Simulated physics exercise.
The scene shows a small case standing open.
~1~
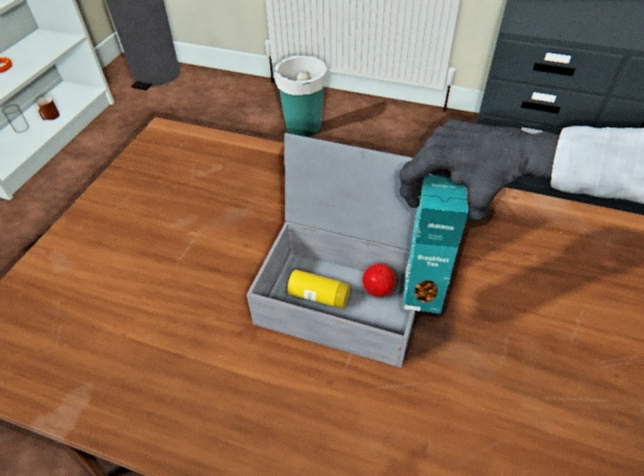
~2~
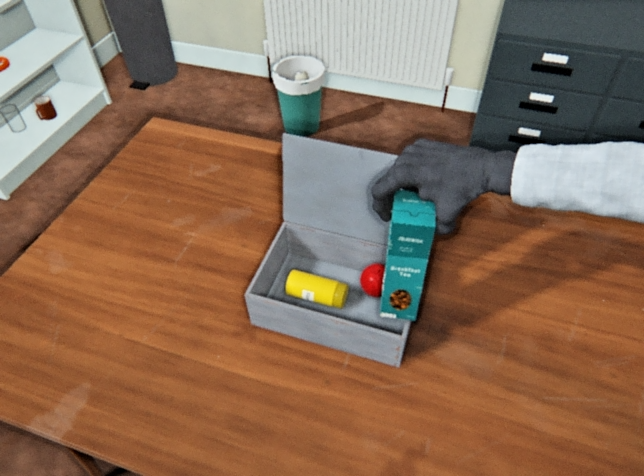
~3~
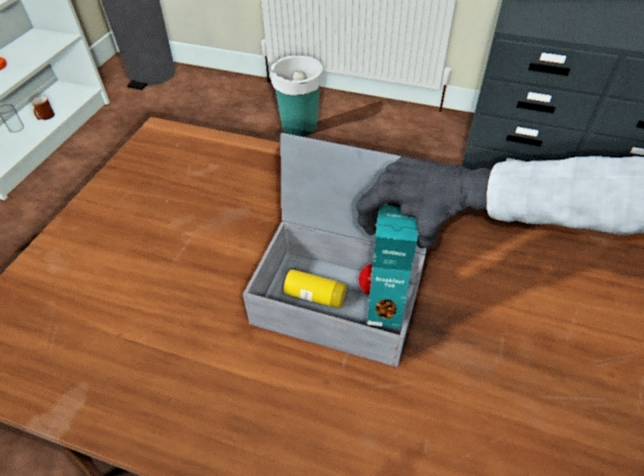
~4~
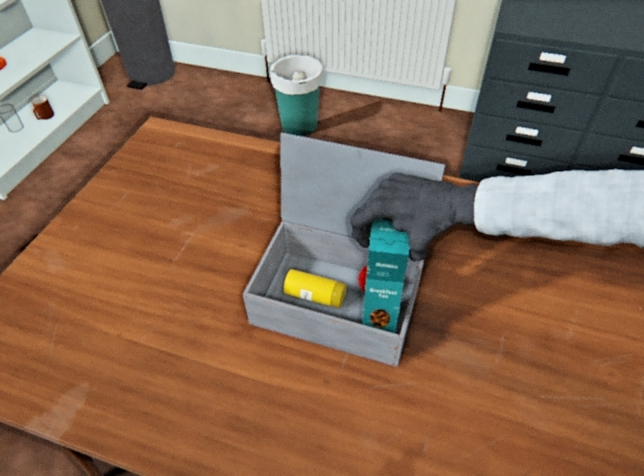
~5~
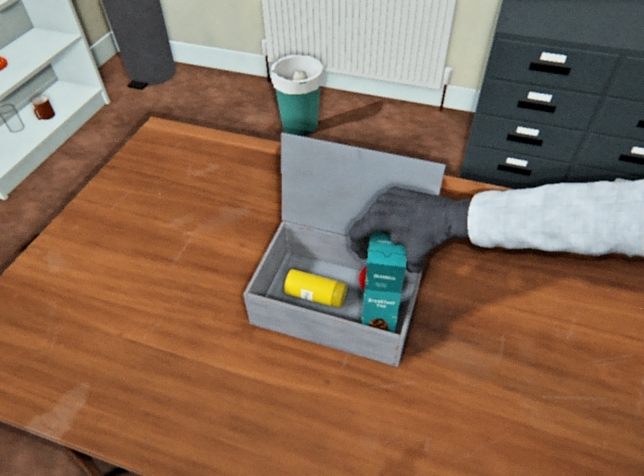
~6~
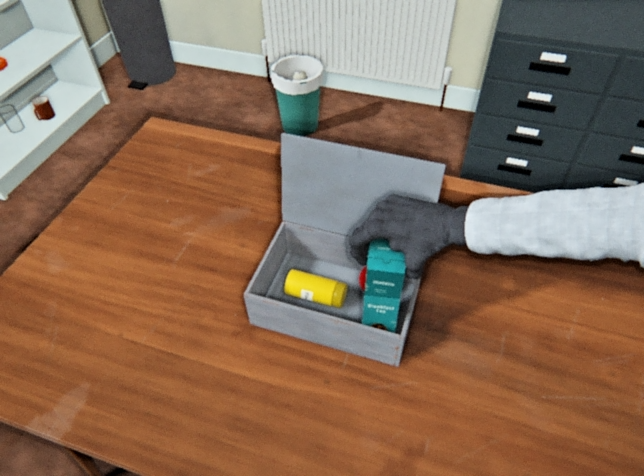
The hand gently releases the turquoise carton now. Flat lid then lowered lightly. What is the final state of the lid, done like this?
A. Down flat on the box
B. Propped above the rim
B, propped above the rim.
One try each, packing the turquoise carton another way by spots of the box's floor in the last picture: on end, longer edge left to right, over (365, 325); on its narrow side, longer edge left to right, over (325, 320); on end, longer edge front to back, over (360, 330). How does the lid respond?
Lid, try 1: Propped open; try 2: Fully down; try 3: Propped open.
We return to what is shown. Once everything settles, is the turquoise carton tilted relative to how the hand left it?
The turquoise carton stays as placed.
Then, 1.30 s past the last view, lid 78° above the rim.
Then, 1.70 s past the last view, lid 55° above the rim.
Finally, lid 54° above the rim; all 3 still in place. Final places as the last picture's camera would see them, turquoise carton near (383, 298).
